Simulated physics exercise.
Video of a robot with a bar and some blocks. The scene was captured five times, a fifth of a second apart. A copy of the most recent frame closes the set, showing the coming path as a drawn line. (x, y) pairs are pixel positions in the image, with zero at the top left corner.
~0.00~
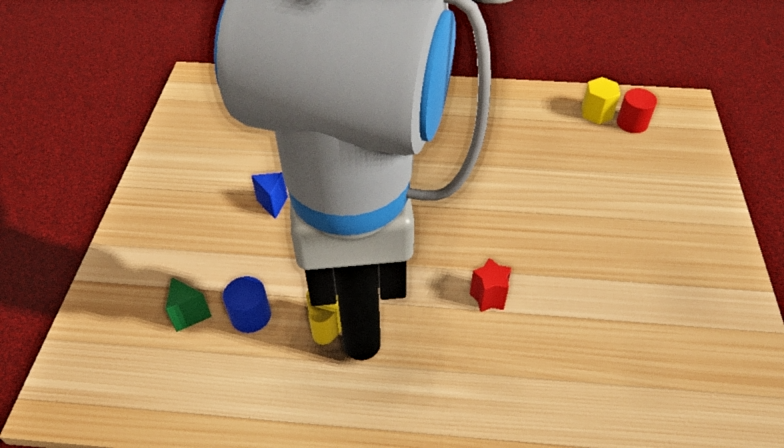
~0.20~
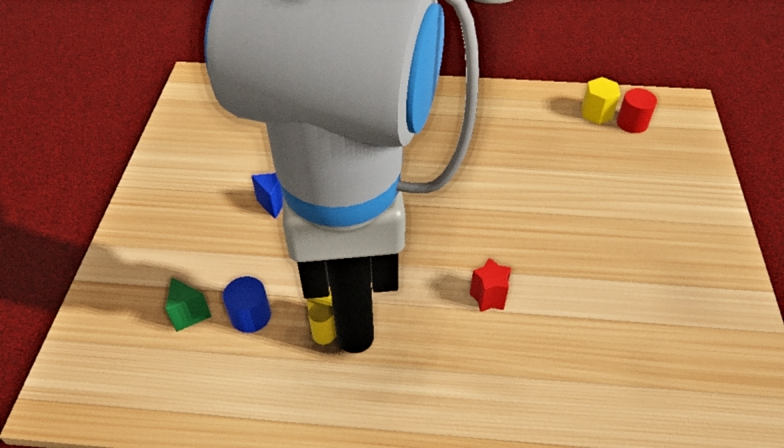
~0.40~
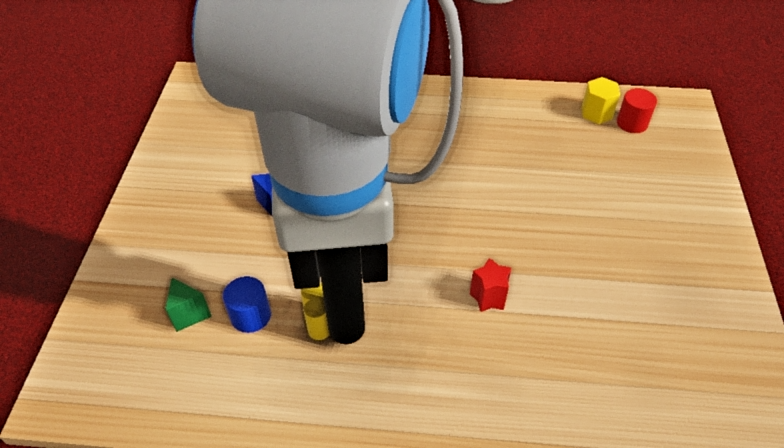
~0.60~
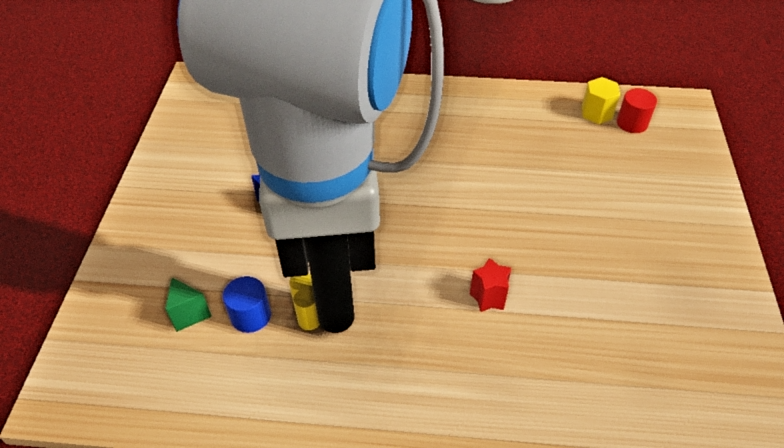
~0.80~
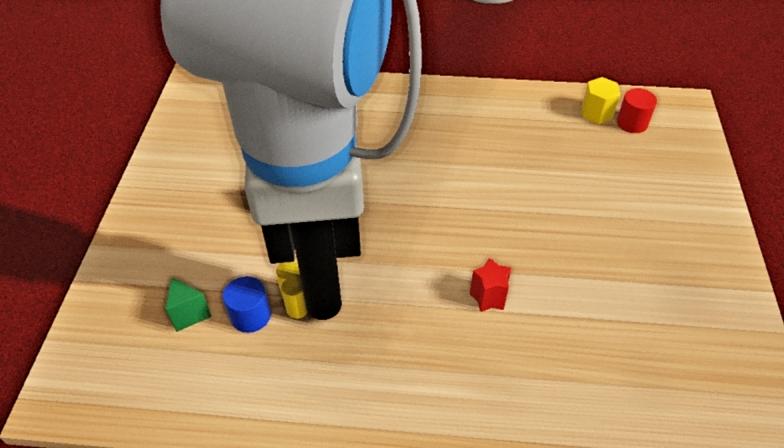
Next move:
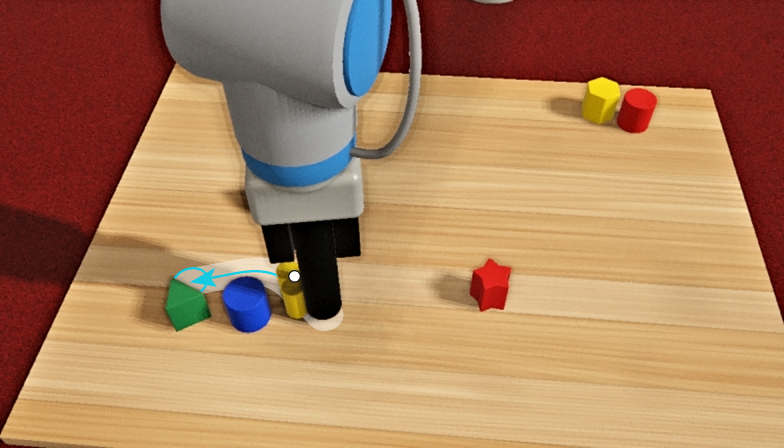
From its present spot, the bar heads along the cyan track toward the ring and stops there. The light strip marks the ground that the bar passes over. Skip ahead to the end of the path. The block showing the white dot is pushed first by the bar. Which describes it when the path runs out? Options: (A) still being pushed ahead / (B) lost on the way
I choose B.
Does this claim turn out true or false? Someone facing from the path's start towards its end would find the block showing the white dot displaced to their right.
The statement is true.
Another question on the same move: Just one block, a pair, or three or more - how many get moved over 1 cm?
The push moves one block more than 1 cm.
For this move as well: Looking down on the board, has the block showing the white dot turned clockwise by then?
Answer: Yes.
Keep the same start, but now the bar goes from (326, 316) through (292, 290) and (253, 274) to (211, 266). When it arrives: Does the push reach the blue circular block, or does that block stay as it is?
That block stays.
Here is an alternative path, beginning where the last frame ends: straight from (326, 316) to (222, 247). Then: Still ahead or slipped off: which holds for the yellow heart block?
In front, still.
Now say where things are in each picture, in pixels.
In the first picture, tip of the bar at (362, 344), middles of tops, green triangle at (180, 293), yellow heart block partly hidden.
In the second picture, bar at (356, 338), nothing pushed.
In the third picture, bar at (347, 329), yellow heart block at (319, 298).
In the fourth picture, bar at (336, 318), yellow heart block at (308, 288).
In the fifth picture, bar at (324, 305), green triangle at (180, 293), yellow heart block at (295, 276).
The line goes from (326, 316) through (291, 283) and (243, 272) to (190, 282); the dot is on the yellow heart block.
The first path, step by step. One third of the way, bar at (288, 273); yellow heart block at (258, 246).
Two thirds of the way, bar at (240, 262); yellow heart block at (219, 227), turned 40° clockwise.
At the end, bar at (186, 272); green triangle unmoved; yellow heart block at (216, 226), turned 50° clockwise.
